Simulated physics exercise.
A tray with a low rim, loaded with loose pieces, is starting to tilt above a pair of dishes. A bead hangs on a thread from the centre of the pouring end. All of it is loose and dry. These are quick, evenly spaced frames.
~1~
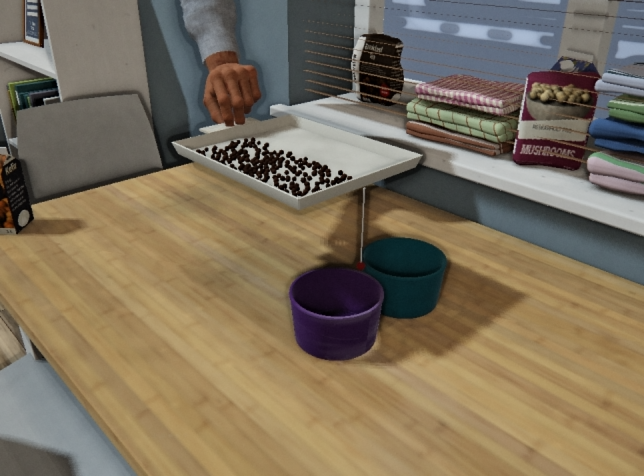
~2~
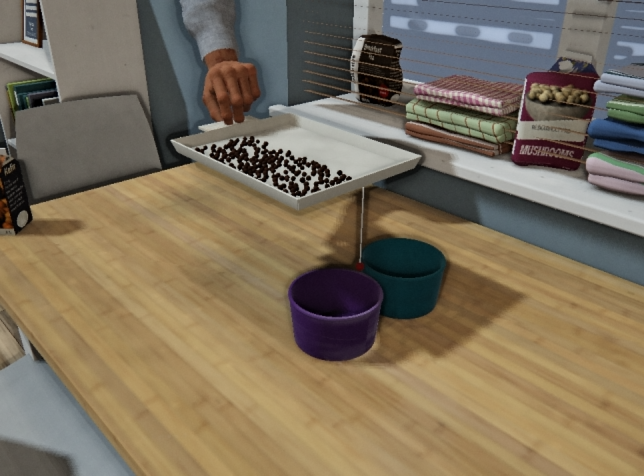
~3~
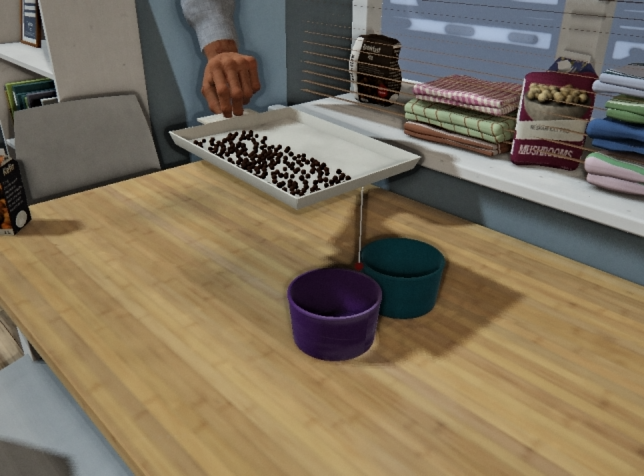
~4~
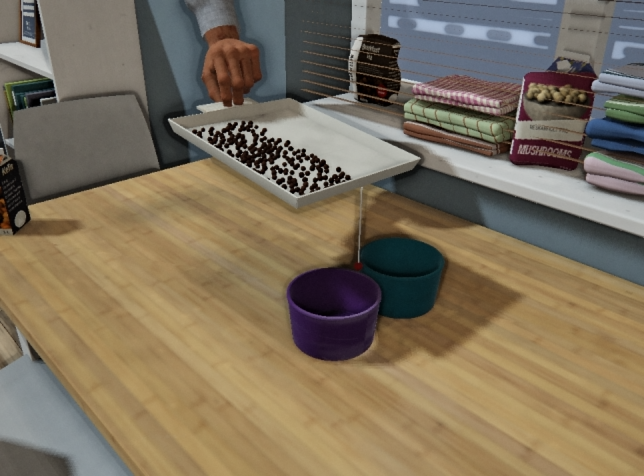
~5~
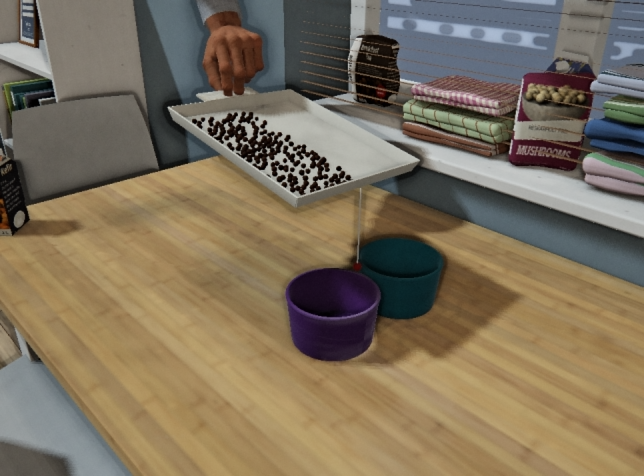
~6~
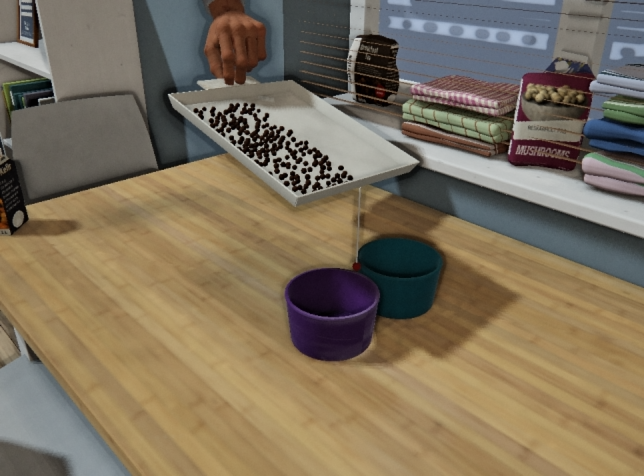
Hand gradually tilting a white tray of small dark berries above a purple bowl and a teal bowl on a wooden table.
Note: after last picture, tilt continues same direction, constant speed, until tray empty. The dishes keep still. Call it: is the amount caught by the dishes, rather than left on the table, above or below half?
Above half.
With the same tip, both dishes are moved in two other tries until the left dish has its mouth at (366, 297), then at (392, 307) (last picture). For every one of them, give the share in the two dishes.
It works out to 90 percent and then 50 percent.
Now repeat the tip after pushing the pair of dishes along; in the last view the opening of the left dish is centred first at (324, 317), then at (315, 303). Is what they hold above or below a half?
Try 1: A majority of it. Try 2: A majority of it.
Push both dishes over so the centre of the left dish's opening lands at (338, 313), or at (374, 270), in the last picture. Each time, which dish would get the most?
Try 1: The rightmost dish; try 2: The leftmost dish.
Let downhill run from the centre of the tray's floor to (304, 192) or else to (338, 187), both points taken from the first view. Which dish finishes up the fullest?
So, the dish at the left the first time round, the dish at the left the second.
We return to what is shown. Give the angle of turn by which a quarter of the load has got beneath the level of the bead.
Around 90°, give or take.
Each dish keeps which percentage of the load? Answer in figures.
In the left dish 20 per cent comes to rest, in the right dish 50 per cent.
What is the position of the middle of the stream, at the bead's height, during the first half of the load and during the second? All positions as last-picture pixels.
Starting near (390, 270), moving on to near (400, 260).
Just after the last frame, tray tipped steeply; the larger part on the tray; just a few in the left dish; just a few in the right dish; about a tenth outside both; just a few in the air.
A moment on, tray tipped past a quarter turn; roughly a quarter in the left dish; roughly half in the right dish; roughly a quarter outside both; roughly a quarter in the air.
Further on, tray tipped past a quarter turn; roughly a quarter in the left dish; roughly half in the right dish; roughly a third outside both.
When it is over, tray tipped past a quarter turn; roughly a quarter in the left dish; roughly half in the right dish; roughly a third outside both.
